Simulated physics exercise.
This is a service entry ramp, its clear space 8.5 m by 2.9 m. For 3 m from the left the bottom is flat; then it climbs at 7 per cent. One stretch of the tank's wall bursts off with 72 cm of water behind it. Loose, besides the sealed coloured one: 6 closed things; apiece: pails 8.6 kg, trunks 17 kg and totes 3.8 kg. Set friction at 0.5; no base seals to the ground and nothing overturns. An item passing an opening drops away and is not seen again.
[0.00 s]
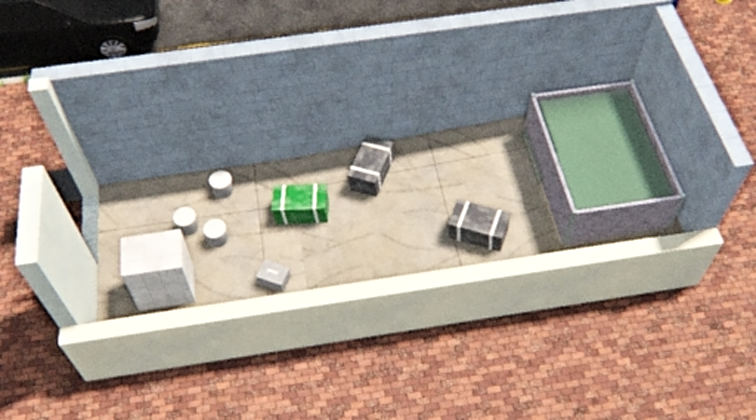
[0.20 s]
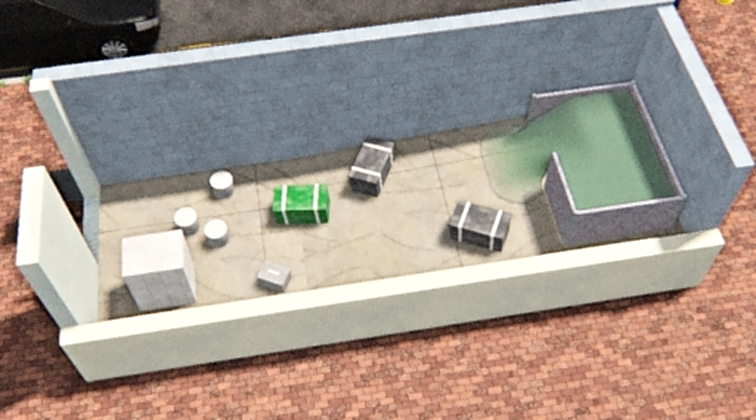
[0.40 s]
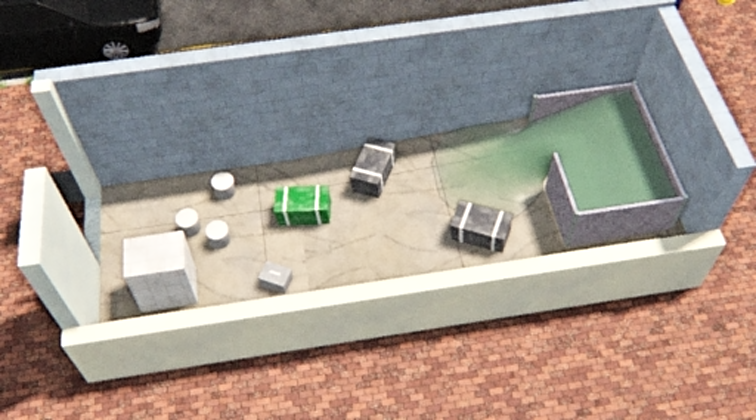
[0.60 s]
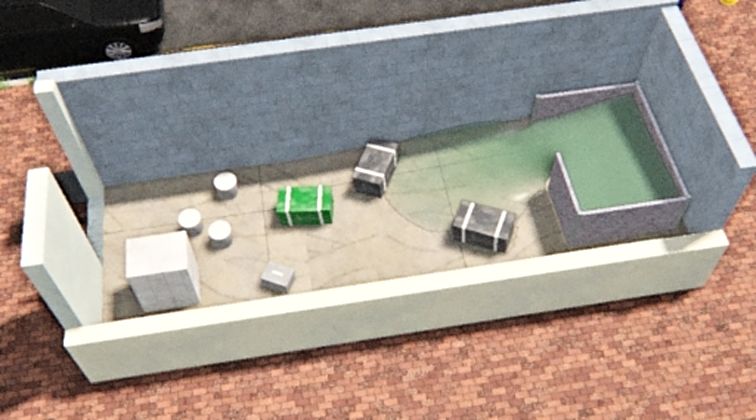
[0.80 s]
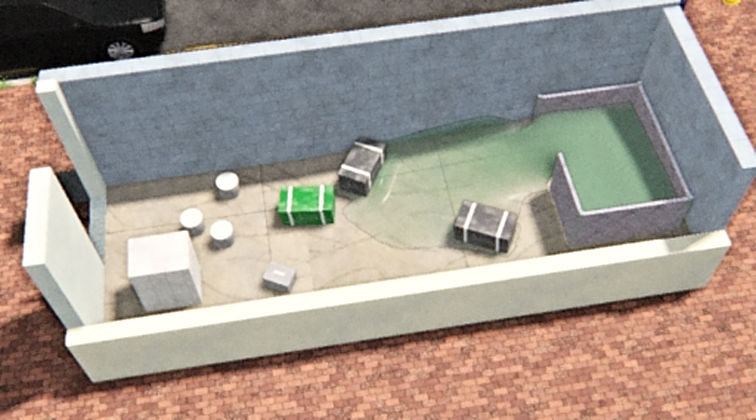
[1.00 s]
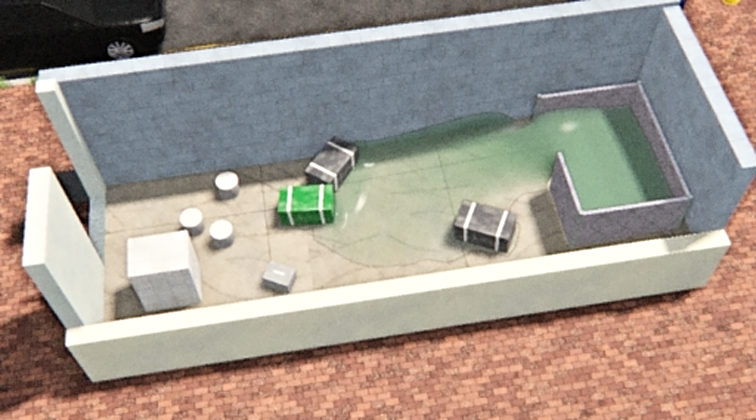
The footage shows a walled enclosure holding trunks and small containers as part of a tank's wall at right gives way and greenish water spreads leftward across the floor, pushing one dark trunk left while the green trunk stays put.
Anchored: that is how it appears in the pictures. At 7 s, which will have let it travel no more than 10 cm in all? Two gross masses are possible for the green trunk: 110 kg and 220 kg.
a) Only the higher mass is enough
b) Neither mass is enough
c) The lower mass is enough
The answer is a.
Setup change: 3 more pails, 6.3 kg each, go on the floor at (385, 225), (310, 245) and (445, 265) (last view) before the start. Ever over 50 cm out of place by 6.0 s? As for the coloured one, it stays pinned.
Well, in turn it's beyond that, then beyond that, and finally inside that.
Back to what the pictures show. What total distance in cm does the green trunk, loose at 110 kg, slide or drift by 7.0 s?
I'd say roughly 50 centimetres in all.
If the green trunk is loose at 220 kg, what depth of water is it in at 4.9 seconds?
Something like 9 centimetres.
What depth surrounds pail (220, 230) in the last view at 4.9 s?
About 8 cm.
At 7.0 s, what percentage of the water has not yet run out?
Still held: Near 56 %.
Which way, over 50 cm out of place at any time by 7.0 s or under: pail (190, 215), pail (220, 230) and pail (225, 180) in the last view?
First crosses the line, second crosses the line, third crosses the line.
After 1.4 s the green trunk would be 2 cm from its start with 110 kg and 0 cm from its start with 220 kg; 10 cm of water round it then.
After 3.1 s the green trunk would be 52 cm from its start with 110 kg and 0 cm from its start with 220 kg; 11 cm of water round it then.
After 4.9 s the green trunk would be 52 cm from its start with 110 kg and 0 cm from its start with 220 kg; 9 cm of water round it then.
After 7.0 s the green trunk would be 52 cm from its start with 110 kg and 0 cm from its start with 220 kg; 9 cm of water round it then.
